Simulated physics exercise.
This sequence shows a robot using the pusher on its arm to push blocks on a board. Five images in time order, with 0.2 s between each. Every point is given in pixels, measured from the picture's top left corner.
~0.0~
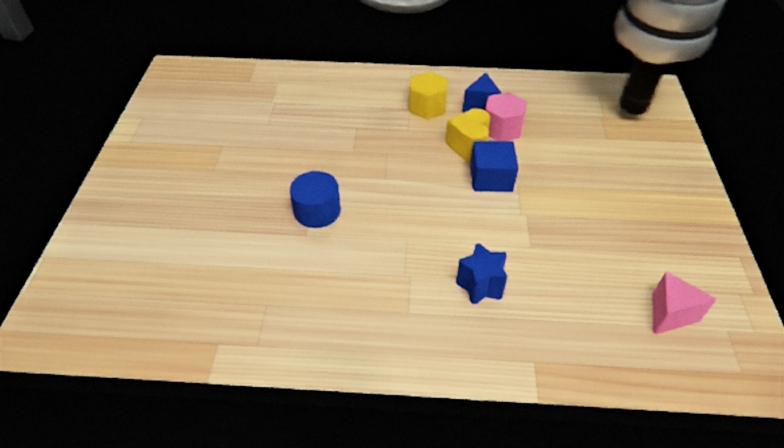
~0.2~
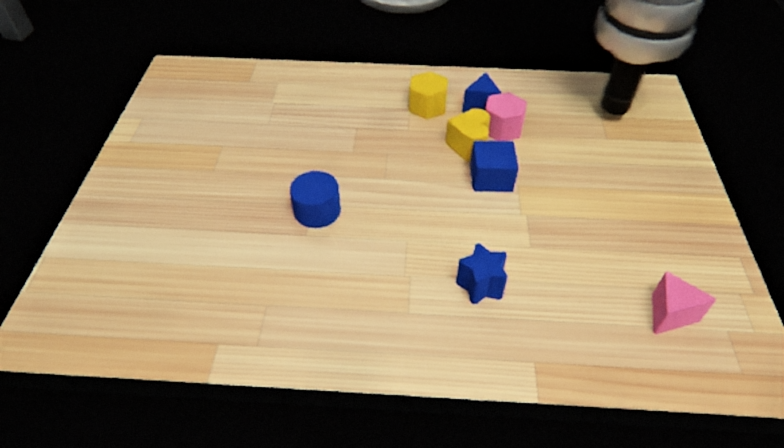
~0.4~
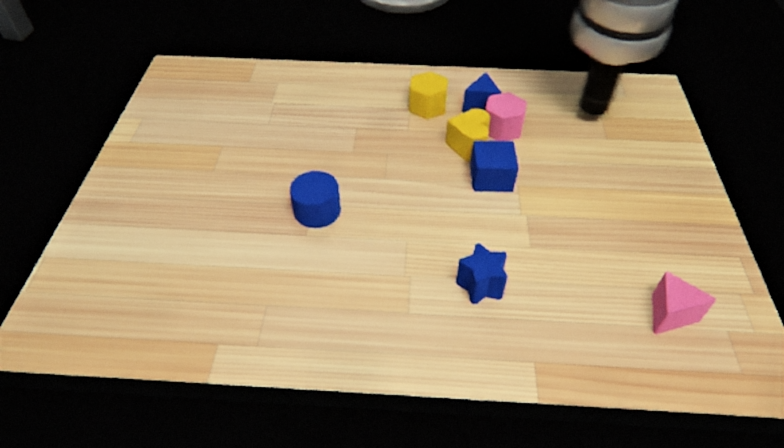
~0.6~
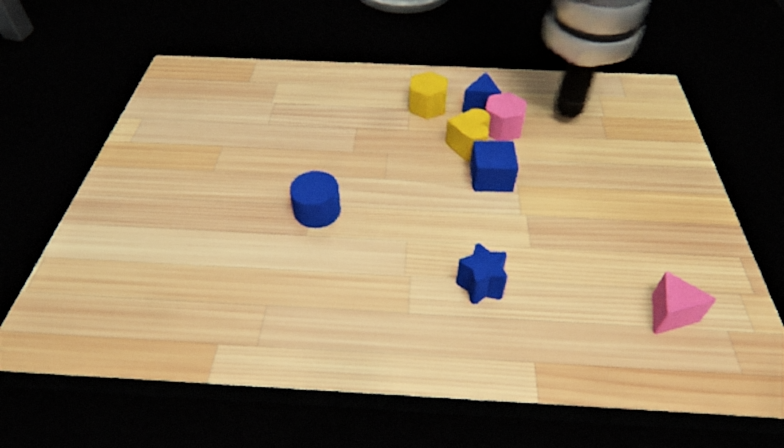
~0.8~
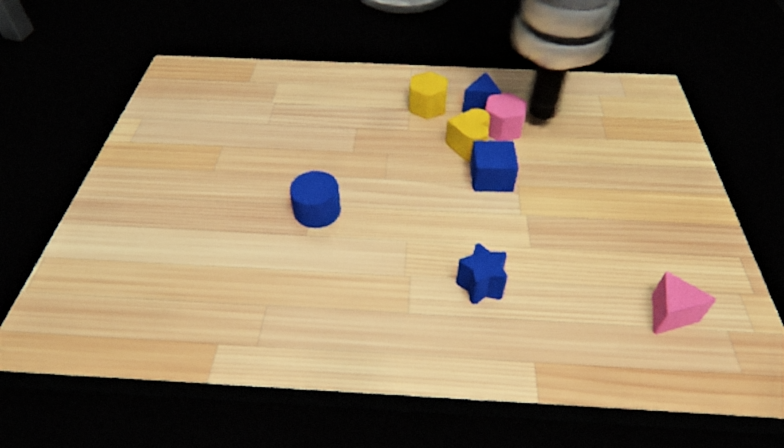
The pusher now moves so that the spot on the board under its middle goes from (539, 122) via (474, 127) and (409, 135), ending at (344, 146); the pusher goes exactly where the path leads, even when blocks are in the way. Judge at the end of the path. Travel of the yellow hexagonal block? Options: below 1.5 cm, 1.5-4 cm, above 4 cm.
It is going to finish within 1.5 cm of where it is now.
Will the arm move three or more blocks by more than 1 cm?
No, it doesn't check out.
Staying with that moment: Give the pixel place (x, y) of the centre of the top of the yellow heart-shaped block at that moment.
I'd guess (440, 131).
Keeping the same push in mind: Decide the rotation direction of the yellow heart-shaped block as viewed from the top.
It spins against the clock.
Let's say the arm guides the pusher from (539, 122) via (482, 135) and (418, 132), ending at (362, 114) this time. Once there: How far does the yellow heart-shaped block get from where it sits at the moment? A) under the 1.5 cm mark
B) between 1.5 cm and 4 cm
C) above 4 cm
My answer is option C.
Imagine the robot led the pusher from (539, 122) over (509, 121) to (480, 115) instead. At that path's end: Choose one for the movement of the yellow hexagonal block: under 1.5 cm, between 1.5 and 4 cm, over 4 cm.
Less than 1.5 cm.
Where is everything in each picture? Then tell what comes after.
Pusher tip at (633, 107); block tops, yellow hexagonal block at (429, 83); yellow heart-shaped block at (472, 122); pink hexagonal block at (507, 105), in the first frame.
Pusher at (615, 107); blocks unchanged, in the second frame.
Pusher at (593, 108); blocks unchanged, in the third frame.
Pusher at (569, 109); blocks unchanged, in the fourth frame.
Pusher at (541, 112); yellow hexagonal block at (429, 83); yellow heart-shaped block at (472, 122); pink hexagonal block at (507, 105), in the fifth frame.
What follows on the original path. One third of the way, pusher at (475, 117); yellow heart-shaped block at (441, 130), turned 100° anticlockwise; pink hexagonal block at (441, 106).
Two thirds of the way, pusher at (409, 125); yellow heart-shaped block at (440, 131), turned 110° anticlockwise; pink hexagonal block at (373, 111), turned 25° clockwise.
At the end, pusher at (343, 136); yellow hexagonal block in place; yellow heart-shaped block at (440, 131), turned 110° anticlockwise; pink hexagonal block at (316, 108), turned 95° clockwise.
